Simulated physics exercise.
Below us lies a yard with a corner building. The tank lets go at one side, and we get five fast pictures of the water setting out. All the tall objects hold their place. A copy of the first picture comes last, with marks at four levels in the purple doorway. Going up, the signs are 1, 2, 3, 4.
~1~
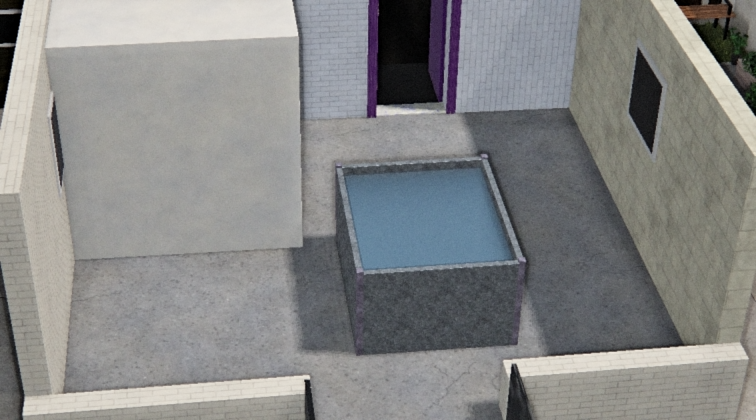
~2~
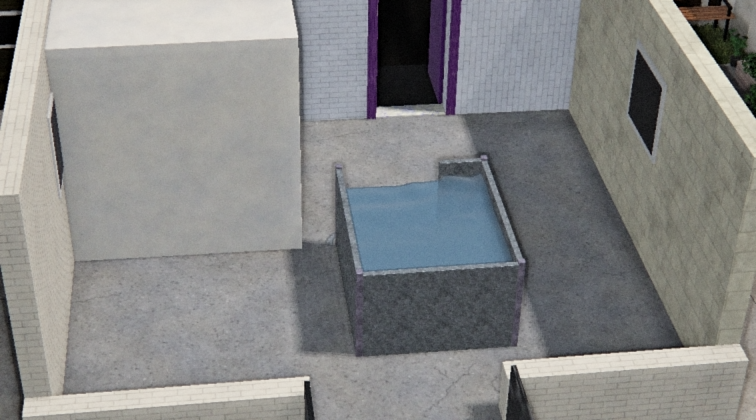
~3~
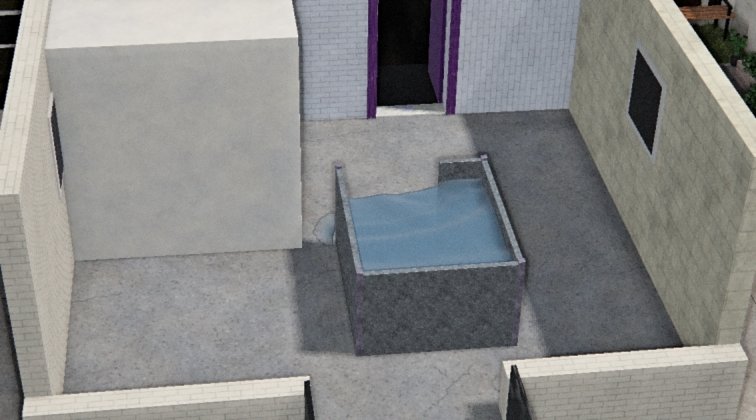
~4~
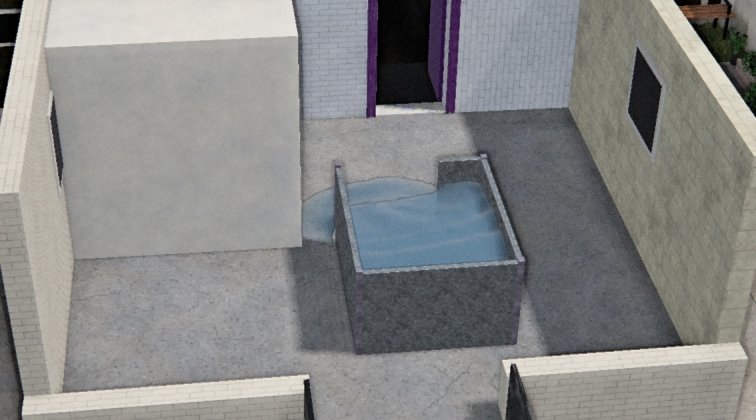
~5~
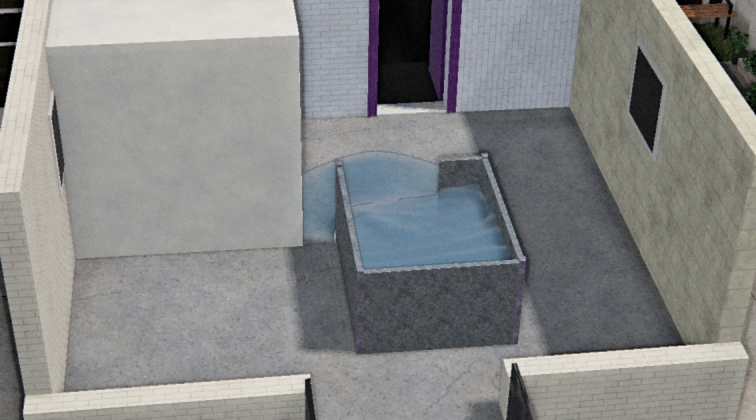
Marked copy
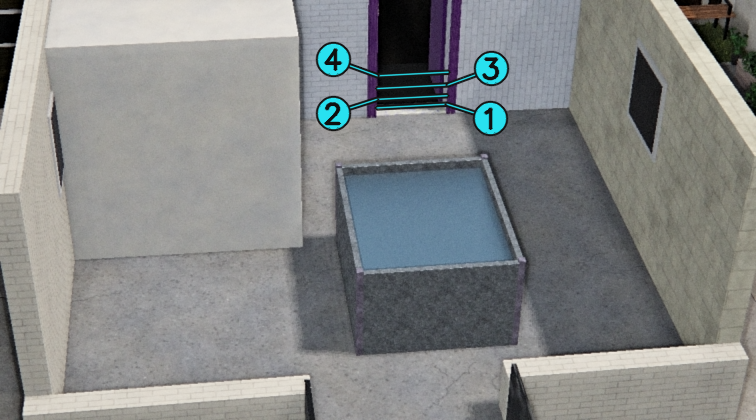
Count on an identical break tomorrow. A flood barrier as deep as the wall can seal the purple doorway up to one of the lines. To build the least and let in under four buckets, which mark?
That is line 3.
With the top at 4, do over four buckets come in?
No, that is safe.
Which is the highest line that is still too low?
2 it is.
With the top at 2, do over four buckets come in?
Yes.
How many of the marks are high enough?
Two.
On the marked copy, 1 at (411, 106); 2 at (412, 97); 3 at (412, 86); 4 at (413, 73); from the bottom up 1, 2, 3, 4.
Choosing 1, dozens of bucketfuls pour in.
Choosing 2, about 9 bucketfuls get in.
Choosing 3, a splash gets over, under a bucket.
Choosing 4, nothing gets over.
